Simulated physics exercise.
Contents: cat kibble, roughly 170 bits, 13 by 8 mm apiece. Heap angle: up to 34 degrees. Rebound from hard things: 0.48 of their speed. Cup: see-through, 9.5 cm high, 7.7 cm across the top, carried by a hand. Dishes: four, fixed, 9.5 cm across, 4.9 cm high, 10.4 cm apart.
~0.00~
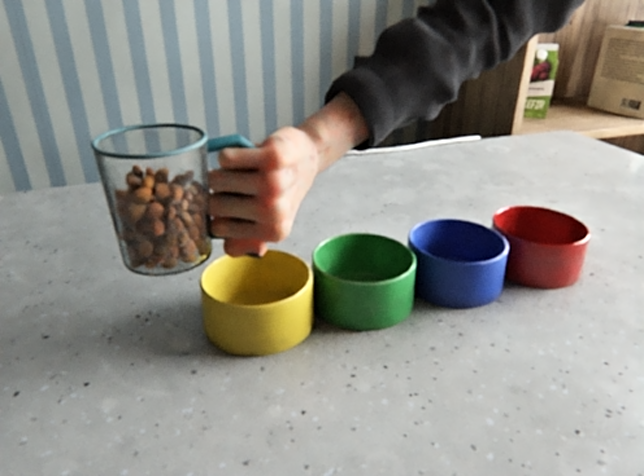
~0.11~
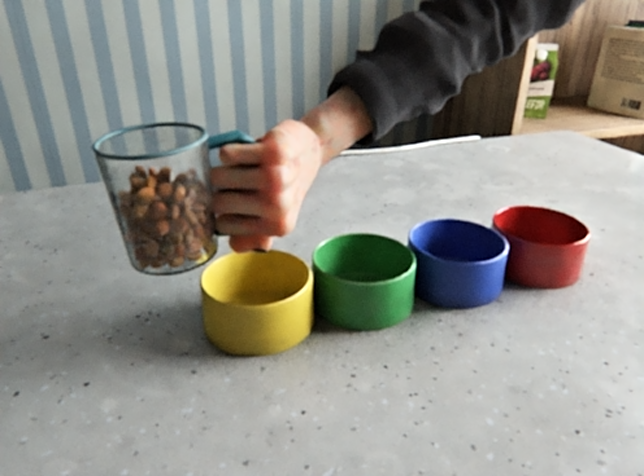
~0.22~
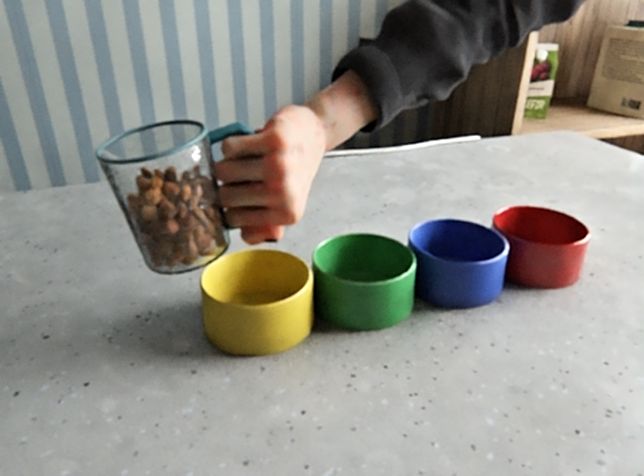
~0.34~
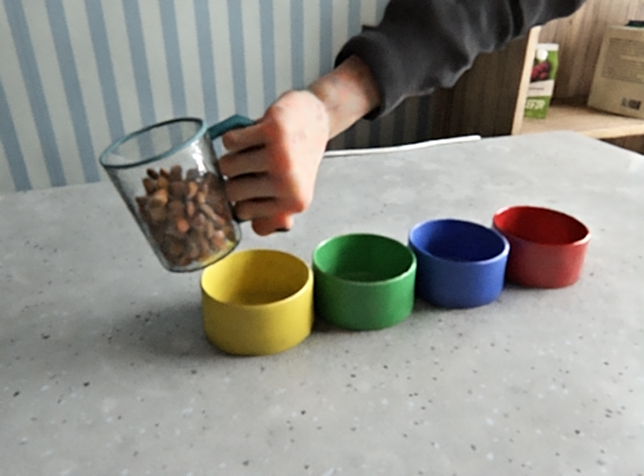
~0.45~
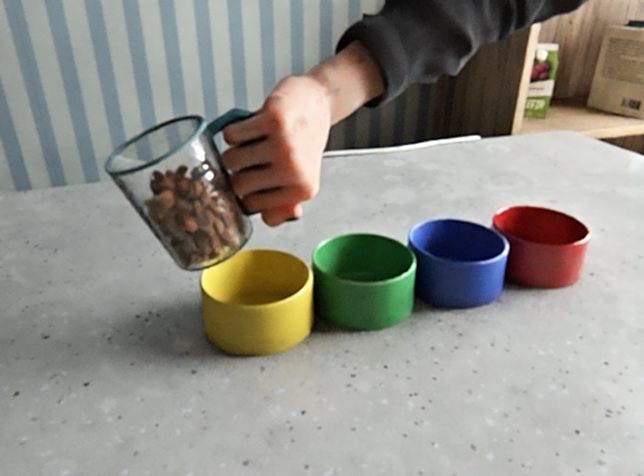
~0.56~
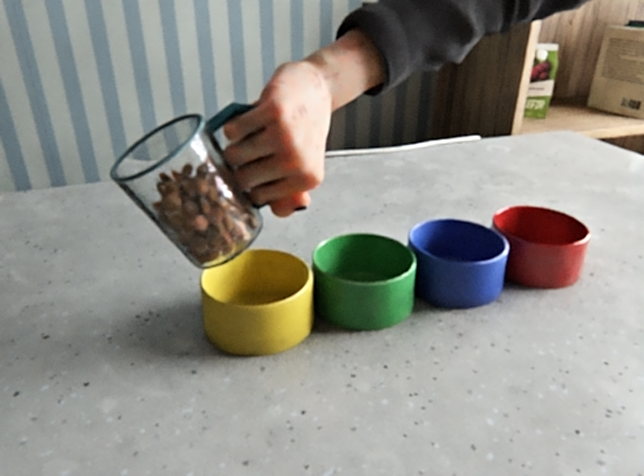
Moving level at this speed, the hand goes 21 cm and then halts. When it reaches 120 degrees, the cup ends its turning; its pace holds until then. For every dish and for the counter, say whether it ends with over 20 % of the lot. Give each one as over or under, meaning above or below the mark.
Red: Under, blue: Under, green: Under, yellow: Over, counter: Under.
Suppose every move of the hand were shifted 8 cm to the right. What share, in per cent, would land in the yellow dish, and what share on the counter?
Yellow 10, counter 10.
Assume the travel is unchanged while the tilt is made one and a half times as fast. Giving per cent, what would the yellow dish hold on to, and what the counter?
Then the yellow dish would get 60 and the counter 40.
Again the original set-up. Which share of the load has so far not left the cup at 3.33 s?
Load share: Near 0 percent.
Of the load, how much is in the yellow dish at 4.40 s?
Share at that time: Approx. 95 per cent.
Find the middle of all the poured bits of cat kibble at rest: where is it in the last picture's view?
I'd say roughly (251, 303).
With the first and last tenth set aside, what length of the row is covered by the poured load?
About 6 cm.
After 2.22 s, tilt 119 degrees; cup holds 55 %, yellow 40 %.
After 3.33 s, tilt 120 degrees; cup holds 0 %, yellow 95 %.
After 4.40 s, tilt 120 degrees; cup holds 0 %, yellow 95 %.
In the end, at 4.7 s, red 0 %, blue 0 %, green 0 %, yellow 95 %, counter 5 %.
